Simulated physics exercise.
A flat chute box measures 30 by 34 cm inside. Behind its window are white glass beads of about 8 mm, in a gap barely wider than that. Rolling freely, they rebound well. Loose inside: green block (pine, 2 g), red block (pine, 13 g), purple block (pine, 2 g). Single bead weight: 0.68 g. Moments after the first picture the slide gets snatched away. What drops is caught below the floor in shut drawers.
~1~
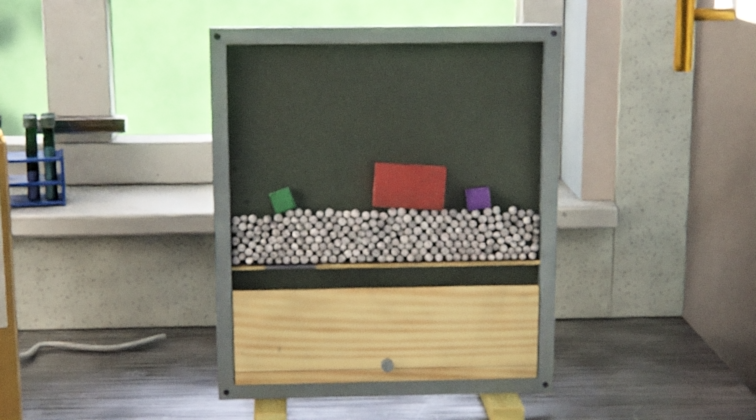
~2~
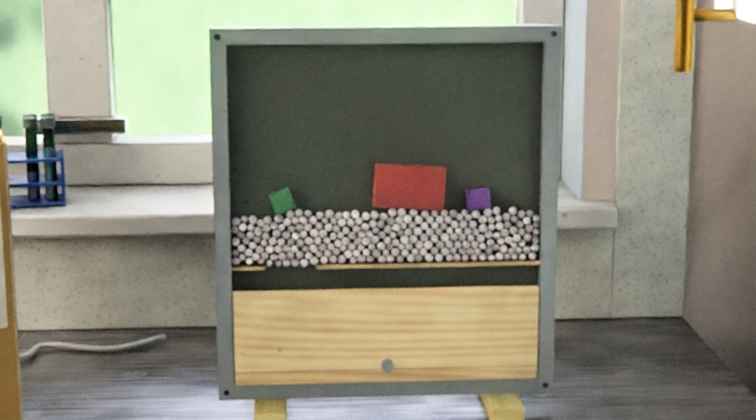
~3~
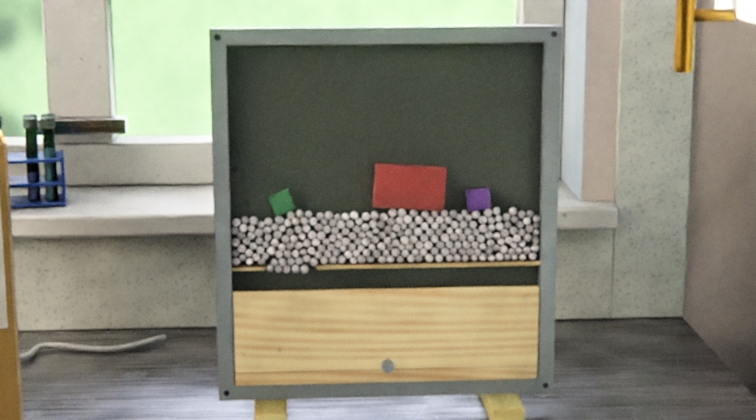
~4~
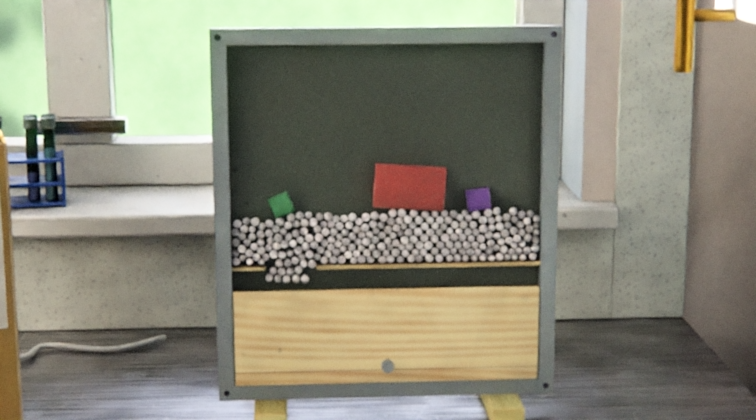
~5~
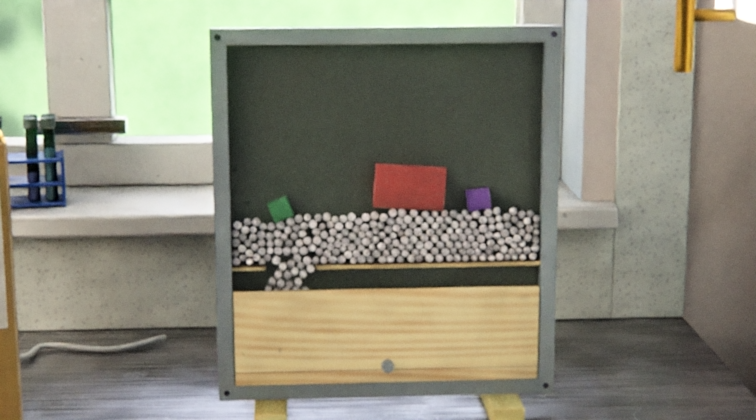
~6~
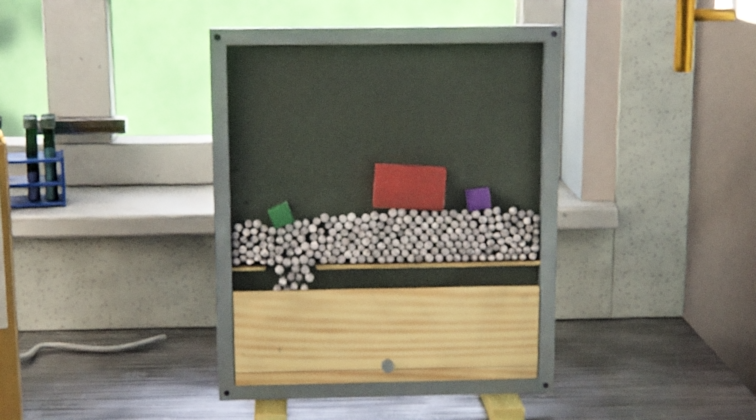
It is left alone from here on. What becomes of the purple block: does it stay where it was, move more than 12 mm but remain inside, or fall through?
It stays where it was.
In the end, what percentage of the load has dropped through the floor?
Some 45 per cent.
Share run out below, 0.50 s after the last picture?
Around 40 %.
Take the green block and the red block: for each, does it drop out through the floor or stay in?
Green: Falls through; red: Remains.
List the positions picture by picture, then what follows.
About 250 beads; beads' middle (387, 240); green block (283, 201) tilted 20°; red block (409, 186) tilted 4°; purple block (478, 198) tilted 8°; slide (261, 267) to (321, 265), in the first frame.
Beads' middle (387, 240); 0 out, in the second frame.
Beads' middle (388, 241); 5 out, in the third frame.
Beads' middle (388, 241); 9 out, in the fourth frame.
Beads' middle (388, 241); 14 out, in the fifth frame.
Beads' middle (393, 236); 20 out; green block (281, 215) tilted 21°; red block (409, 187) tilted 4°; purple block (478, 199) tilted 8°, in the sixth frame.
Then, 0.15 s after the last picture, 25 % are out; green block moved 8.3 cm tilted 40°; red block moved 0.3 cm; purple block moved 0.0 cm tilted 8°.
Then, 0.50 s after the last picture, 40 % are out; green block below the floor; red block moved 4.3 cm tilted 14°; purple block moved 0.0 cm tilted 8°.
Then, 1.20 s after the last picture, 45 % are out; green block below the floor; red block moved 12.1 cm tilted 47°; purple block moved 0.0 cm tilted 8°.
At rest 1.5 s after the last picture, 45 % are out; green block below the floor; red block moved 12.1 cm tilted 47°; purple block moved 0.0 cm tilted 8°.
